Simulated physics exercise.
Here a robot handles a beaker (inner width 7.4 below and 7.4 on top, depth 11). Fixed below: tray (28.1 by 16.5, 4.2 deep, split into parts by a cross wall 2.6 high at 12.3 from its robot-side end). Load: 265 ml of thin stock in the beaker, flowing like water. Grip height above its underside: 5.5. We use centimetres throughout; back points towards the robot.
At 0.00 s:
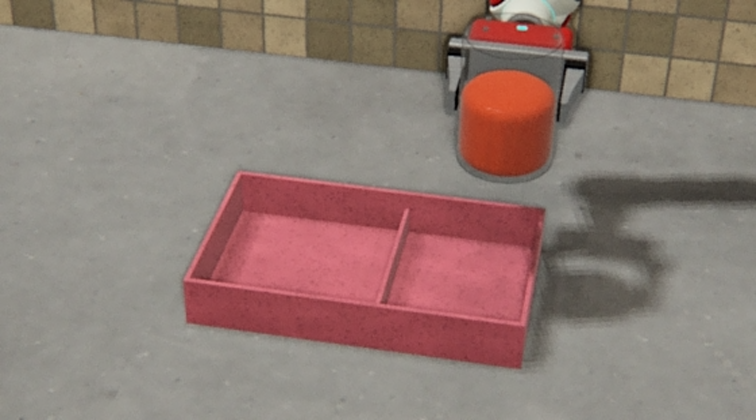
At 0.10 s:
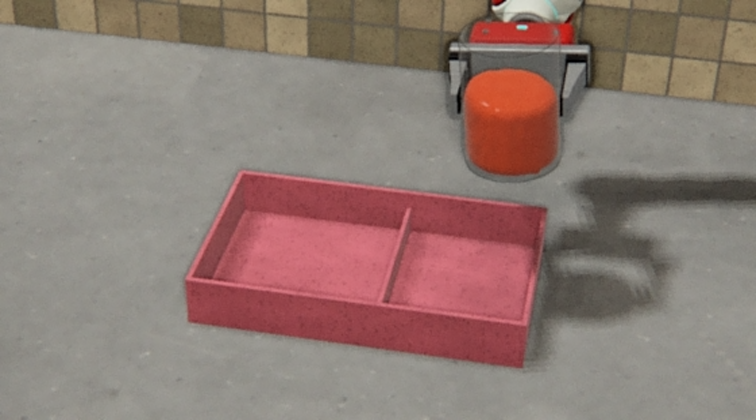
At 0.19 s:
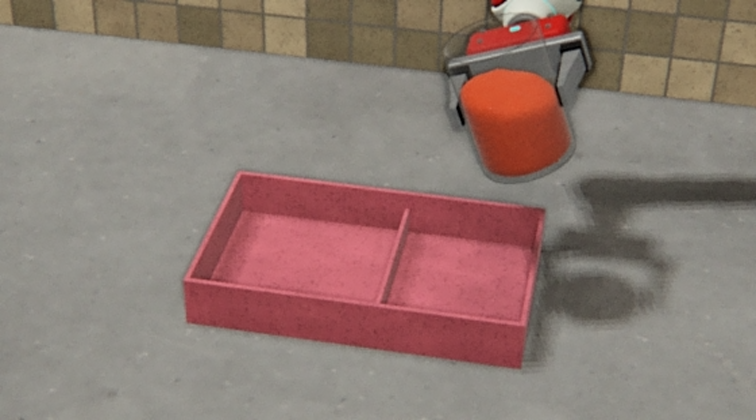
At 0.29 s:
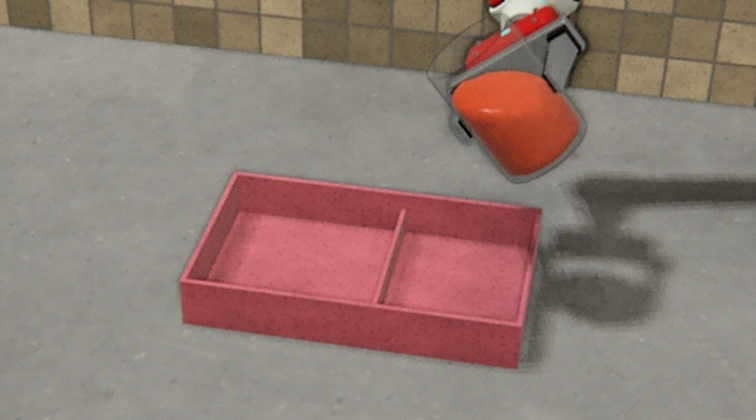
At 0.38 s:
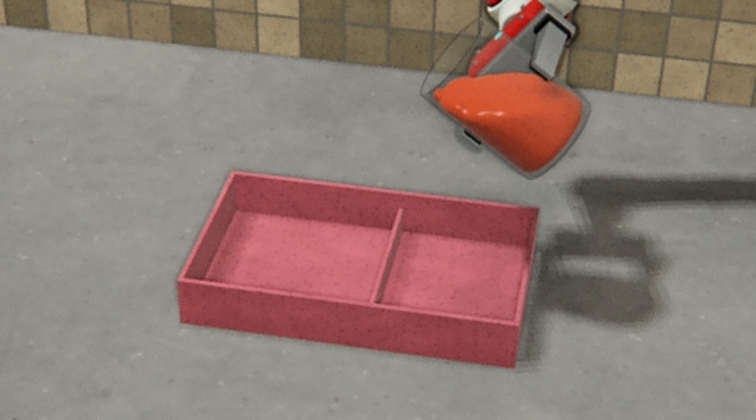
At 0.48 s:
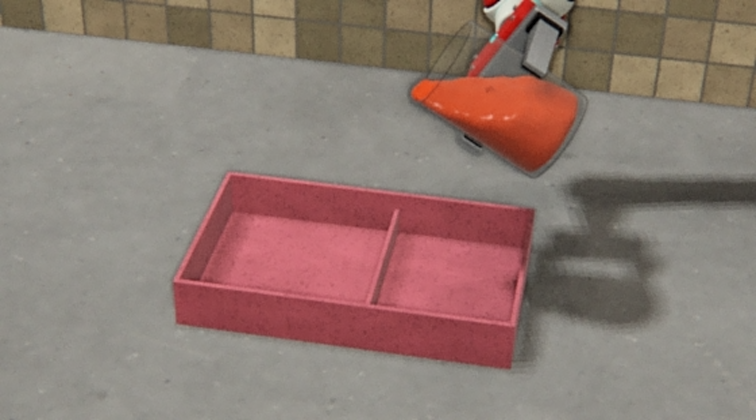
On a grey surface beside a tiled wall, a robot gripper holds a clear beaker of orange liquid above and behind a divided pink tray, then steadily tilts it to the left, the liquid shifting toward the rim.
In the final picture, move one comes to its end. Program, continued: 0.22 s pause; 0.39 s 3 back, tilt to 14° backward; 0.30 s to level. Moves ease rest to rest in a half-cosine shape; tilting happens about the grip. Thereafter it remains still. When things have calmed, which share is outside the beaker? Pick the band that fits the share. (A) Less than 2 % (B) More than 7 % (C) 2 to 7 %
The answer is C.
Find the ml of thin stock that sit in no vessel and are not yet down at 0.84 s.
Reading: Near 0 ml.
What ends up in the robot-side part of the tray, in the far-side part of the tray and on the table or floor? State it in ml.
Near 5 ml first, 5 ml second and 0 ml third.
After 0.84 s, tilted 37° forward, liquid up to 22 above the table; 255 ml in the beaker, 5 ml in the far-side part, 5 ml in the robot-side part.
After 1.21 s, tilted 9° backward, liquid up to 22 above the table; 255 ml in the beaker, 5 ml in the far-side part, 5 ml in the robot-side part.
After 1.59 s, level, liquid up to 21 above the table; 255 ml in the beaker, 5 ml in the far-side part, 5 ml in the robot-side part.
After 2.39 s, level, liquid up to 21 above the table; 255 ml in the beaker, 5 ml in the far-side part, 5 ml in the robot-side part.
In the end, 255 ml in the beaker, 5 ml in the far-side part, 5 ml in the robot-side part. That is 4 % outside the beaker.
